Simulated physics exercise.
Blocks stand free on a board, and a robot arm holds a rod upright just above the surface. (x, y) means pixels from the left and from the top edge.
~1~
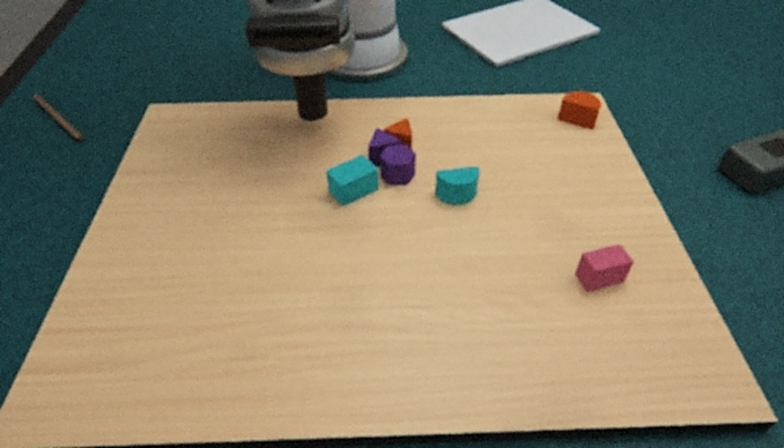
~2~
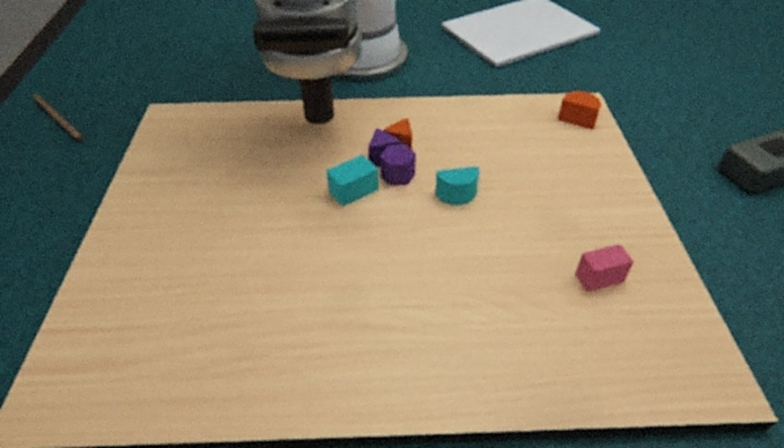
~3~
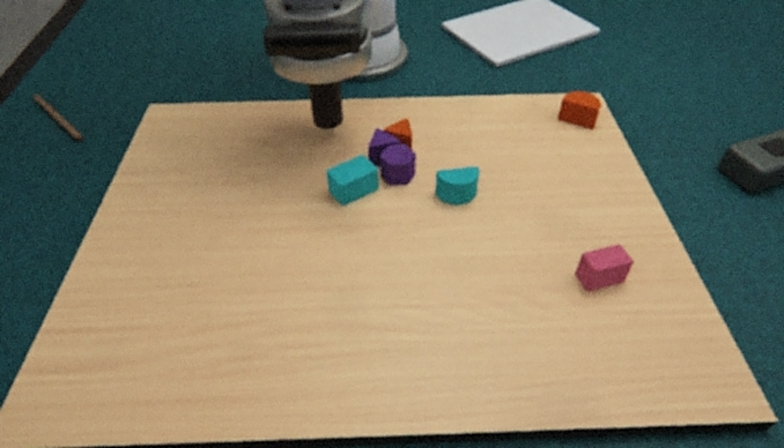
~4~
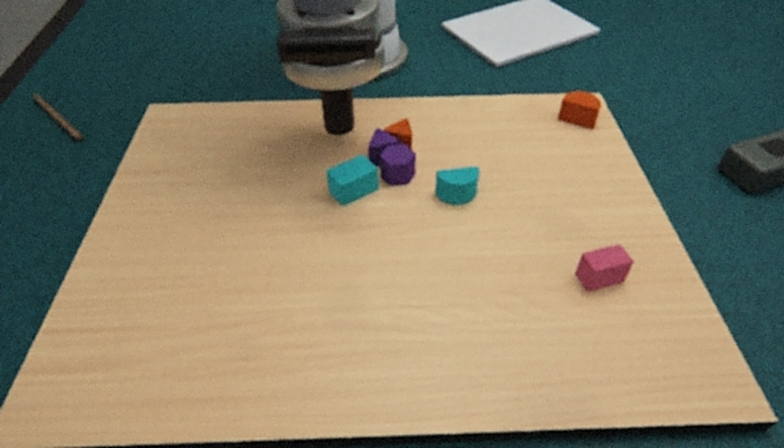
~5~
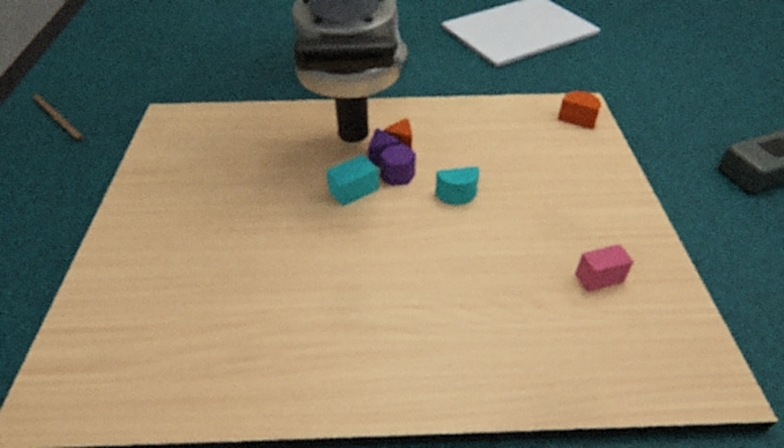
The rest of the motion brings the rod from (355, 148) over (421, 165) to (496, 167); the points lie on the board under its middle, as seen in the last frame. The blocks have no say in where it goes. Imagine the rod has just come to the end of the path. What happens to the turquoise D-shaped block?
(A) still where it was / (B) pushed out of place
Letter B.
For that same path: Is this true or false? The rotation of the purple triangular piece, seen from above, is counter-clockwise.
It is false.
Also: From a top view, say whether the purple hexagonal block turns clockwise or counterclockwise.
Viewed from above: Clockwise.
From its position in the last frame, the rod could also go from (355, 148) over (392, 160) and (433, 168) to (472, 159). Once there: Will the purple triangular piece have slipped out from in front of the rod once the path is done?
My answer is yes.
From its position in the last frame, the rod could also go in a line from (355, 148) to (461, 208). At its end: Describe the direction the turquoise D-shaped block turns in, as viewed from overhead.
My answer: Anticlockwise.
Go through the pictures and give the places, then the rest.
The first picture shows rod's lower end (313, 113); purple triangular piece (382, 138); purple hexagonal block (398, 154); orange triangular piece (401, 127); turquoise D-shaped block (460, 175).
The second picture shows rod (320, 116); blocks still.
The third picture shows rod (328, 121); blocks still.
The fourth picture shows rod (340, 126); blocks still.
The fifth picture shows rod (354, 134); purple triangular piece (382, 138); purple hexagonal block (398, 154); orange triangular piece (401, 127); turquoise D-shaped block (460, 175).
What follows on the original path. One third of the way, rod (399, 146); purple triangular piece (420, 151), turned 35° clockwise; purple hexagonal block (411, 167), turned 25° clockwise; orange triangular piece (408, 125).
Two thirds of the way, rod (449, 153); purple triangular piece (466, 161), turned 55° clockwise; purple hexagonal block (411, 167), turned 25° clockwise; orange triangular piece (410, 125); turquoise D-shaped block (466, 180), turned 20° clockwise.
At the end, rod (498, 153); purple triangular piece (484, 165), turned 80° clockwise; purple hexagonal block (411, 167), turned 25° clockwise; orange triangular piece (410, 125); turquoise D-shaped block (467, 181), turned 30° clockwise.
